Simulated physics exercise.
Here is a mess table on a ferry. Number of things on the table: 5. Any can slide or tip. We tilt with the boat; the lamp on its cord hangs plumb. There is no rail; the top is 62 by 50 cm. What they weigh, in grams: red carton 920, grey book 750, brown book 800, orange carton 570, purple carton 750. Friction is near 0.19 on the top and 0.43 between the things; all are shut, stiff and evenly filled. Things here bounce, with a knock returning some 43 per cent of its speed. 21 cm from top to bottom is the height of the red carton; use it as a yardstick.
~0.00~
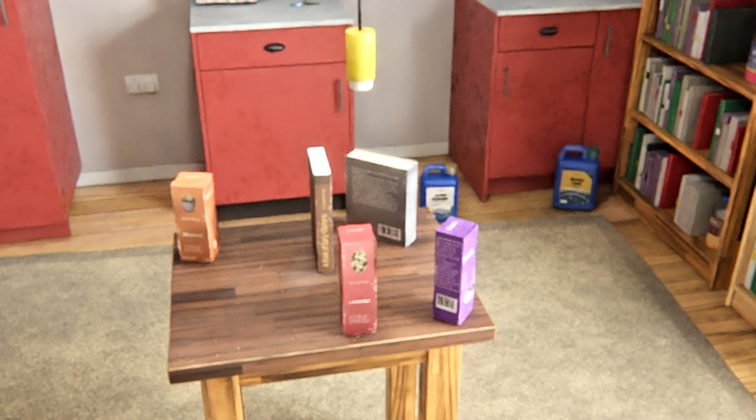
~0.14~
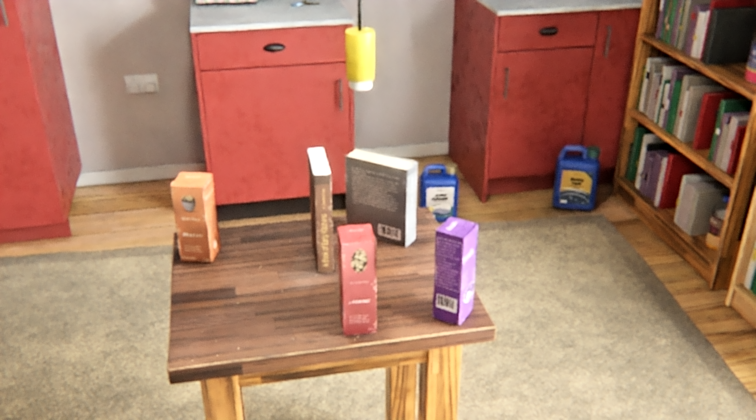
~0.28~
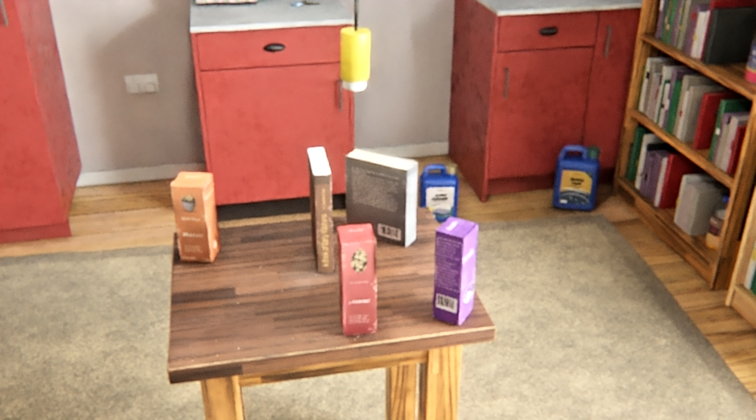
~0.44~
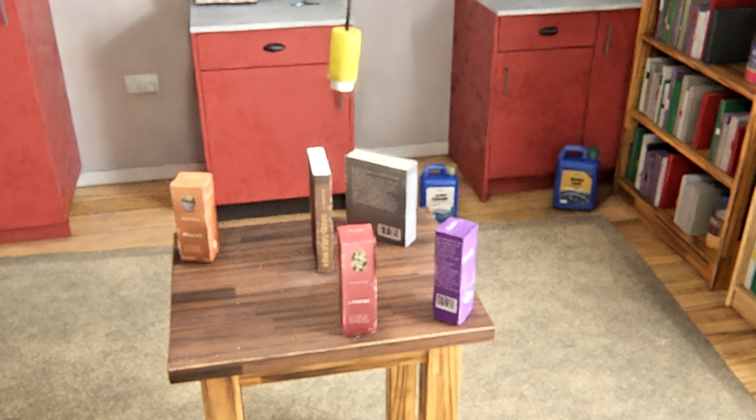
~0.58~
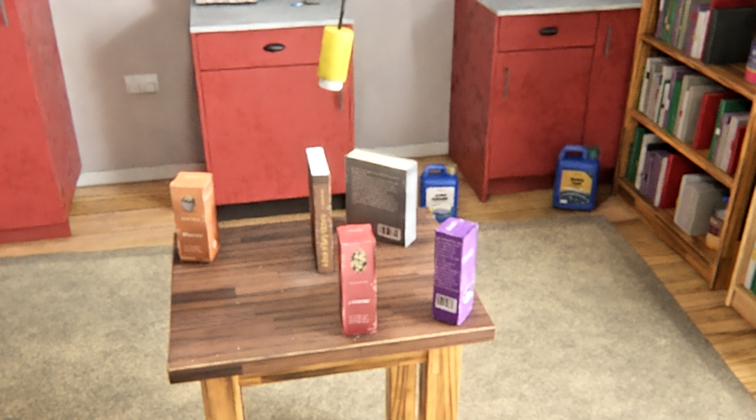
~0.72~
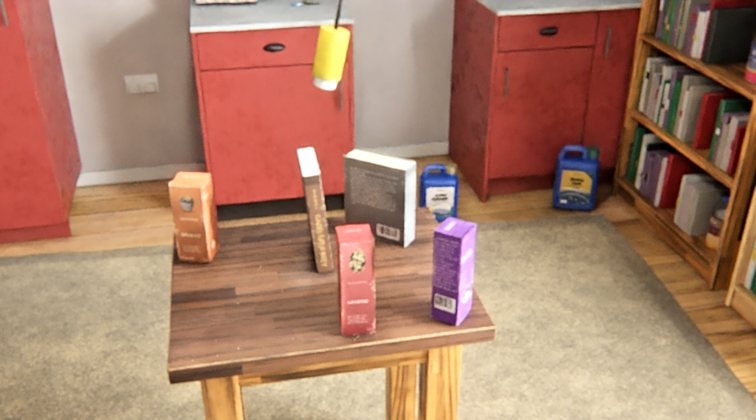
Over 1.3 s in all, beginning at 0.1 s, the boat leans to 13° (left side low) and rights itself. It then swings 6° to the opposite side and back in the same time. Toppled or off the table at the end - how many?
Precisely two.
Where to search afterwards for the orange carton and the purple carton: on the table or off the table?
Well, the orange carton is out of bounds, and the purple carton is still in bounds.
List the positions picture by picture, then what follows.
Boat level; red carton (357, 281); grey book (381, 198), in the first frame.
Boat level; purple carton (455, 272); brown book (321, 210), in the second frame.
Heel 2°, left side down; orange carton (196, 218); purple carton (455, 272), in the third frame.
Heel 7°, left side down; brown book (321, 210); orange carton (196, 218), in the fourth frame.
Heel 11°, left side down; purple carton (454, 271); brown book (320, 210), in the fifth frame.
Heel 13°, left side down; red carton (356, 281); grey book (379, 197), in the sixth frame.
By 1.02 s, heel 8°, left side down; red carton 3 cm from its spot near (343, 282); grey book 3 cm from its spot near (369, 198); brown book on its side.
By 1.32 s, boat level; orange carton now off the table; red carton 3 cm from its spot near (340, 282); grey book 3 cm from its spot near (367, 199).
By 1.62 s, heel 2°, right side down; red carton 3 cm from its spot near (340, 282); grey book 3 cm from its spot near (367, 199); brown book on its side.
By 2.02 s, heel 6°, right side down; red carton 3 cm from its spot near (340, 282); grey book 3 cm from its spot near (367, 199); brown book on its side.
When it is over (3.2 s), off the table, orange carton; lying over on the table, brown book; the other 3 within 5 cm of the start. End places, in pixels of the last picture, red carton near (341, 282), grey book near (367, 199).
